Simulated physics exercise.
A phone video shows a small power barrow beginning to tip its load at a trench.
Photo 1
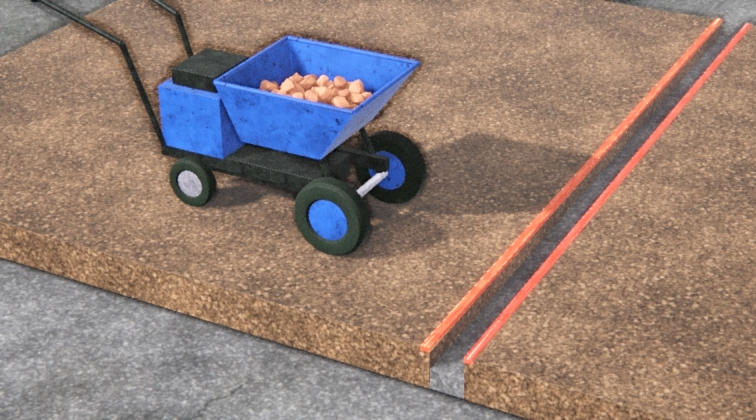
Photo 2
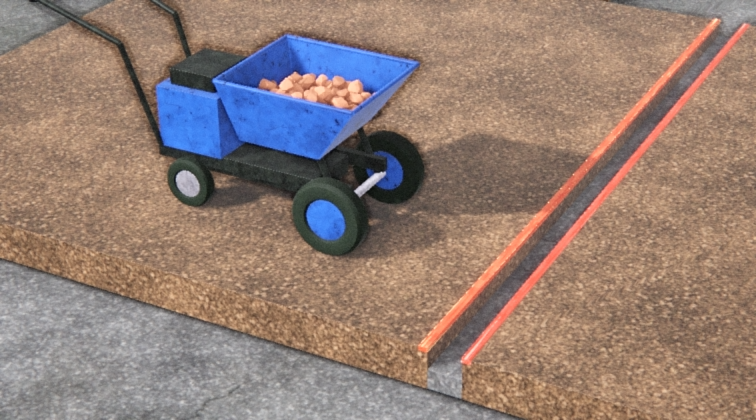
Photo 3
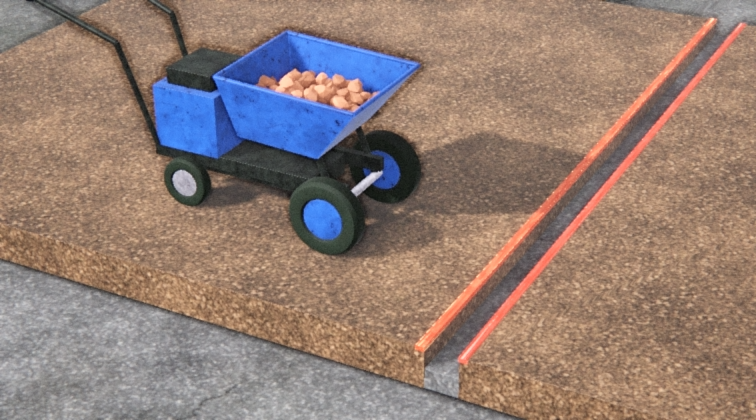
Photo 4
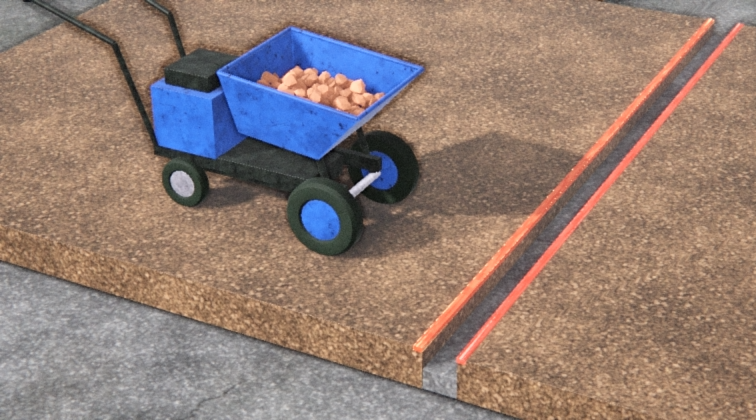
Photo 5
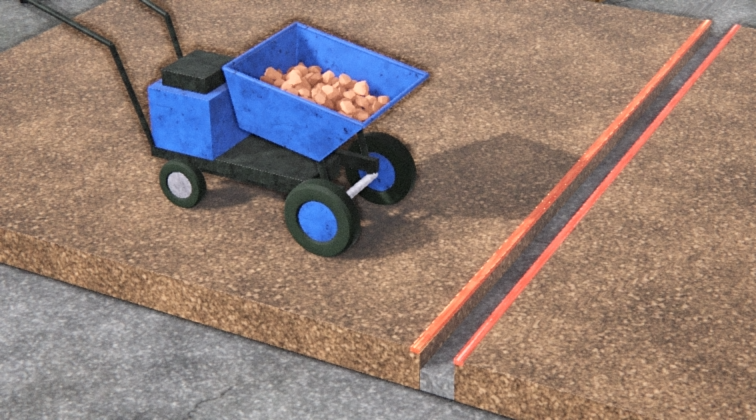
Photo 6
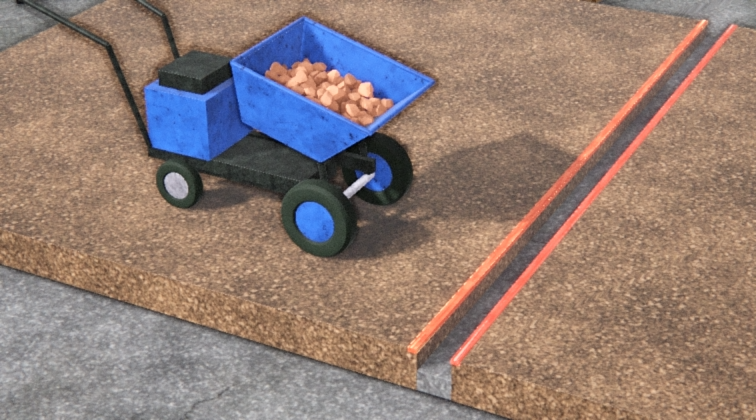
The clip shows a blue power barrow loaded with lumps of rubble standing on a brown slab, left of a narrow trench with orange-red edges; its skip starts level, then gradually tilts forward to the right.
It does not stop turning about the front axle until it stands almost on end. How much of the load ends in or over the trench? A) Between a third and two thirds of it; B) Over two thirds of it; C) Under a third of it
The answer is A.
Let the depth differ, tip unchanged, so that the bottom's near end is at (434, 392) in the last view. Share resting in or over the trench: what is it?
Estimate: Approx. 60 %.
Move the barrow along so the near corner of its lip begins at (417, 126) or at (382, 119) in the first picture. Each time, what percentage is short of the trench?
About 0 percent at the first place and about 0 percent at the second.
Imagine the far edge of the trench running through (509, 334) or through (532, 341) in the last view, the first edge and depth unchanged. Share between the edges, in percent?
Near 70 % and 70 %.
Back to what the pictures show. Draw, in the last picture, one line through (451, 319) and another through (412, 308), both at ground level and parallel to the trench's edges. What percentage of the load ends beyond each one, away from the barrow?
Some 60 and some 90 per cent, respectively.
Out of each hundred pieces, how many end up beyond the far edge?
That share comes out near 10 in a hundred.
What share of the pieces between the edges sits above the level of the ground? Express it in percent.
30 per cent or so.
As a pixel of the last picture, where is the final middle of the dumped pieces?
Around (503, 263).
Shortly afterwards, skip tipped steeply; the whole lot in the skip.
Next, skip tipped right over; the bulk in the skip; a little short of the trench; only a few in or heaped over the trench; only a few falling.
Some moments later, skip tipped right over; a little in the skip; near a quarter short of the trench; near half in or heaped over the trench; a little beyond it.
In the end, skip tipped right over; a little in the skip; near a third short of the trench; near half in or heaped over the trench; a little beyond it.
